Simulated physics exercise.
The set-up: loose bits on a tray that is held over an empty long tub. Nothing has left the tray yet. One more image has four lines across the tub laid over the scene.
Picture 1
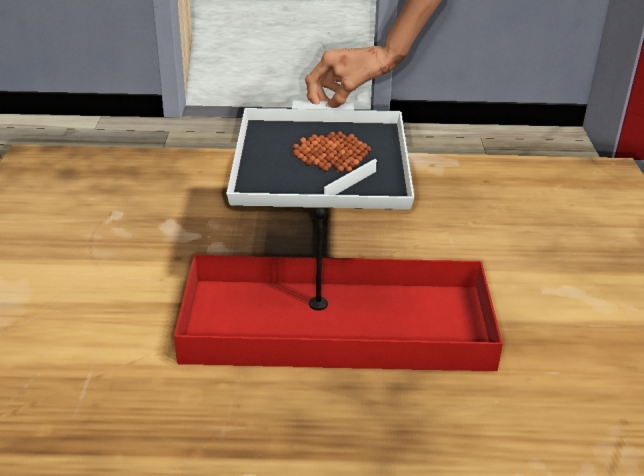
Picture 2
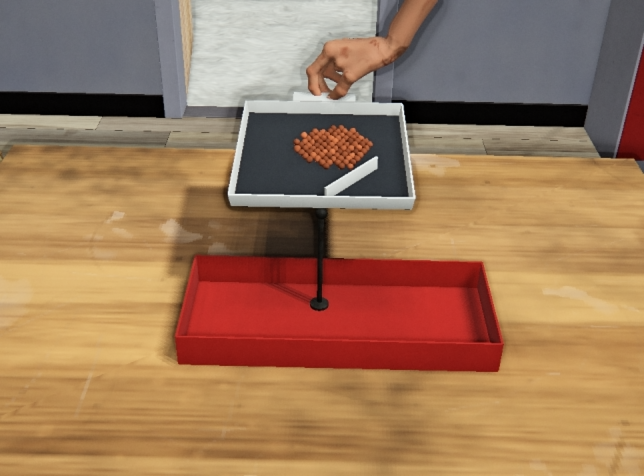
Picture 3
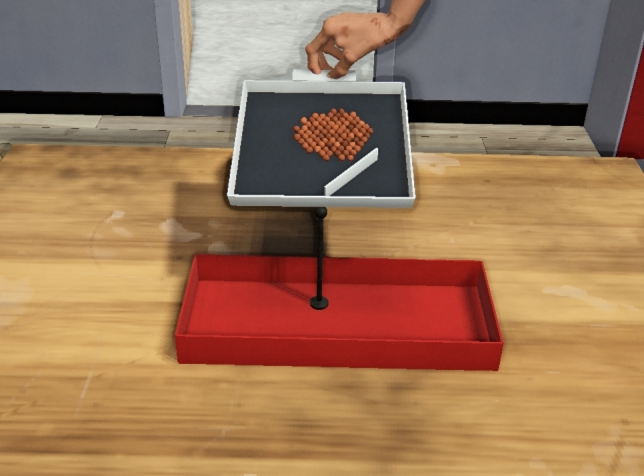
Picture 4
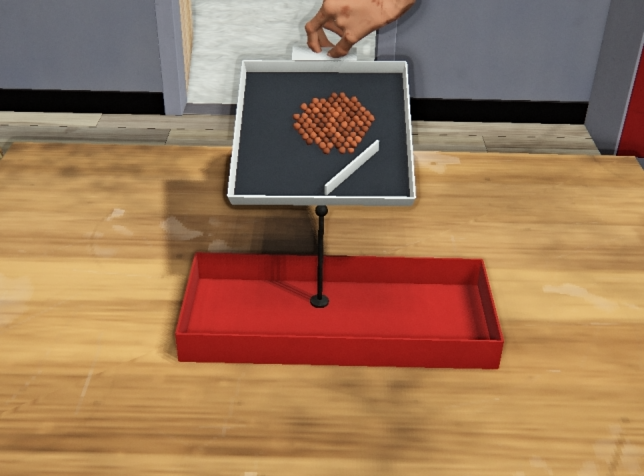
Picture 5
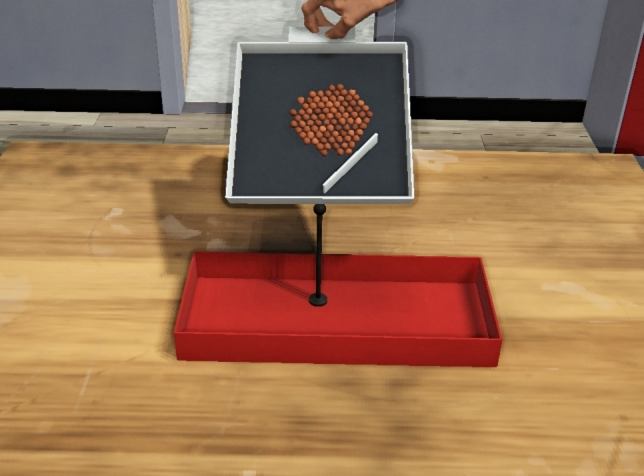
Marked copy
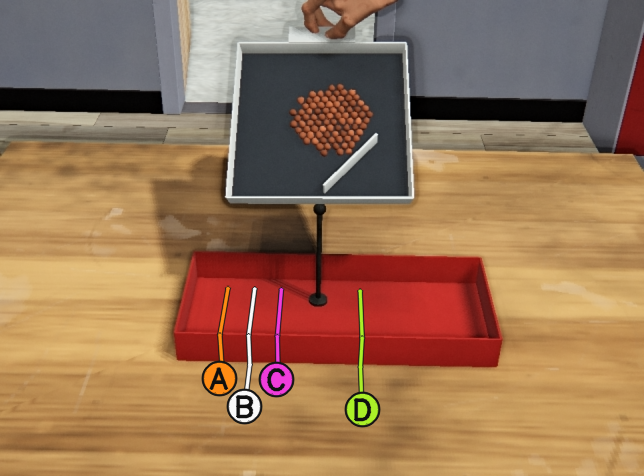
A hand raises the back of a tray of orange-brown pellets above a red tub.
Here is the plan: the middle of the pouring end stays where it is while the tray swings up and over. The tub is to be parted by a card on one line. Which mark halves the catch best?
Choose C.
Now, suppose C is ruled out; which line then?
It is B.
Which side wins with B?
Right.
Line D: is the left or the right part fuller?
More lands on the left.
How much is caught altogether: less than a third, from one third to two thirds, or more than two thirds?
About that: More than two thirds.
On the marked copy, line A crosses the front rim at (220, 333); line B crosses the front rim at (248, 334); line C crosses the front rim at (277, 335); line D crosses the front rim at (362, 336).
With A, of what is caught, none on the left of the divider, all on the right.
With B, of what is caught, about a quarter on the left of the divider, most on the right.
With C, of what is caught, about a third on the left of the divider, about two thirds on the right.
With D, of what is caught, all on the left of the divider, none on the right.
